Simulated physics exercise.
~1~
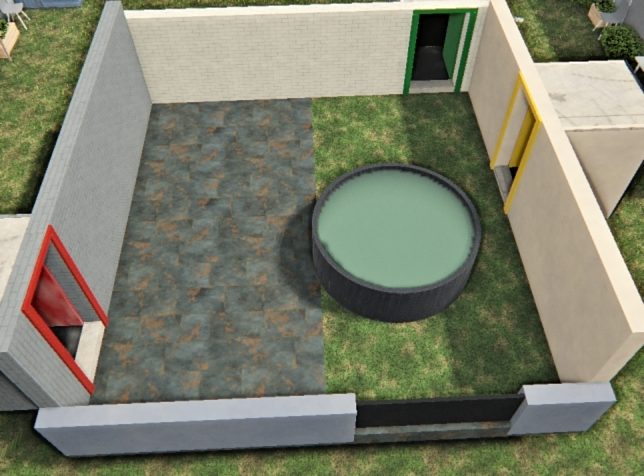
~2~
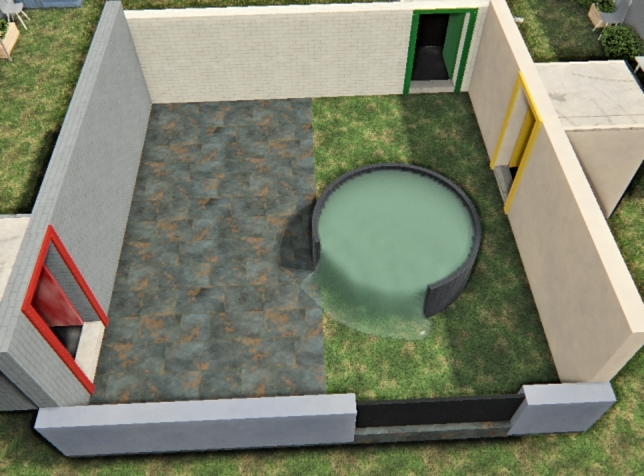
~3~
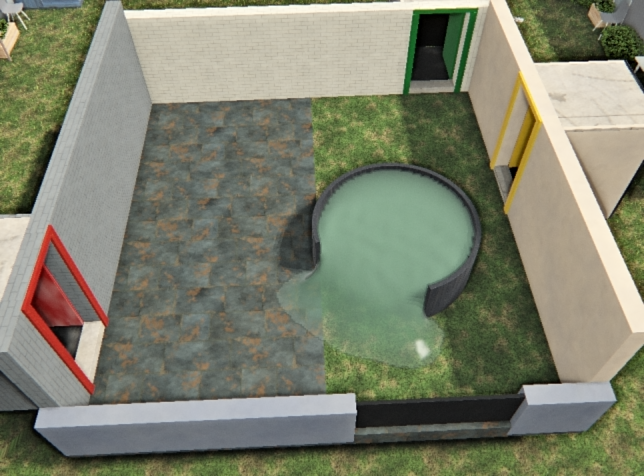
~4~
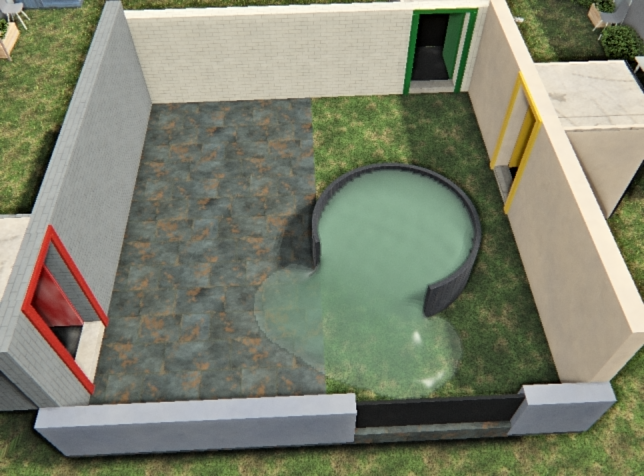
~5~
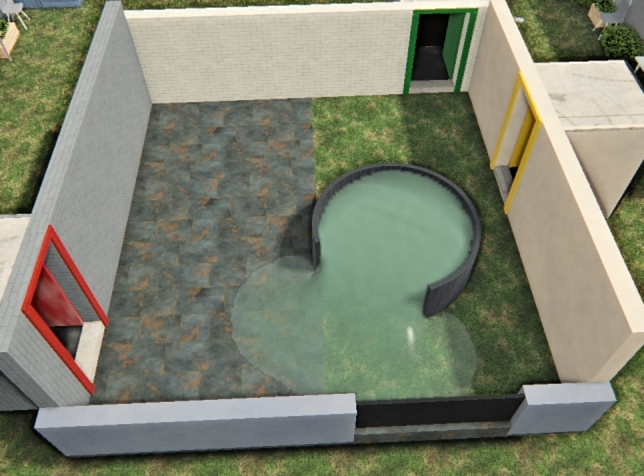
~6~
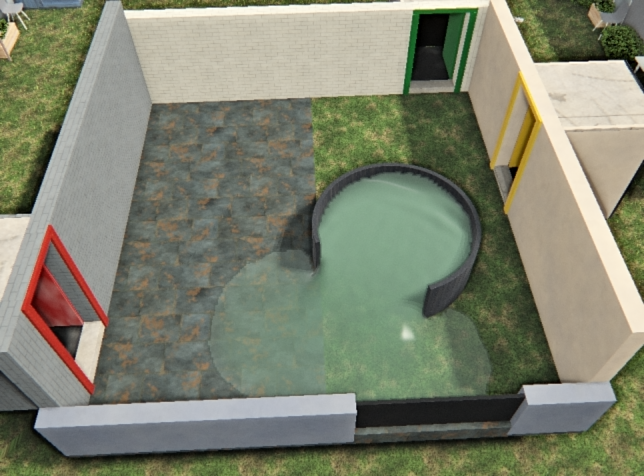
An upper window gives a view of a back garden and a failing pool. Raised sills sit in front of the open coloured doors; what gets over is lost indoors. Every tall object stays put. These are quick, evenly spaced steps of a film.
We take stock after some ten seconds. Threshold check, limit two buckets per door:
My prediction: The green door will keep to two buckets; the red door will go over two buckets; the yellow door will keep to two buckets.
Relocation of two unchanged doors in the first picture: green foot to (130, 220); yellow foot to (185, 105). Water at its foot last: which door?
Last: The yellow one.
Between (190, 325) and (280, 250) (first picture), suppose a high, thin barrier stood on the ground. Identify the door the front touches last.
The green one.
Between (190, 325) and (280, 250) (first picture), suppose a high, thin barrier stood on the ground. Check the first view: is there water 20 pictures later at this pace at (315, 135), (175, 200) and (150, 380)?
Untouched, soaked, soaked.
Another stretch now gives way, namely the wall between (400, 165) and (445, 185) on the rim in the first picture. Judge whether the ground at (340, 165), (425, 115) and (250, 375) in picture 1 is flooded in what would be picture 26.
The first spot is swamped, the second swamped, the third spared.
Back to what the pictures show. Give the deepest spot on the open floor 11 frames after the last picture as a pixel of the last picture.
It will be deepest around (84, 429).
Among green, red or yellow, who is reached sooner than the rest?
It is the one in red.
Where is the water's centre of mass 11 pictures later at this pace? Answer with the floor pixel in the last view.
I'd put my finger on (325, 326).
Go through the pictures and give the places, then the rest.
In the first picture, still water in the pool at (395, 225).
In the second picture, water pours out at (361, 302) and has run to (425, 329).
In the third picture, water pours out at (361, 304) and has run to (281, 293).
In the fourth picture, the front is at (261, 293), out from the gap at (360, 305).
In the fifth picture, the front is at (236, 316), out from the gap at (360, 305).
In the sixth picture, water pours out at (360, 305) and has run to (217, 354).
A moment on, water covers 30 % of the floor; the green door not reached, the red door not reached, the yellow door not reached.
Next, water covers 30 % of the floor; the green door not reached, the red door under two buckets in, the yellow door not reached.
Then, water covers 50 % of the floor; the green door not reached, the red door far over two buckets in, the yellow door not reached.
Later, water covers 85 % of the floor; the green door not reached, the red door far over two buckets in, the yellow door wet at the sill, nothing in.
In the end, water covers 100 % of the floor; the green door wet at the sill, nothing in, the red door far over two buckets in, the yellow door wet at the sill, nothing in.
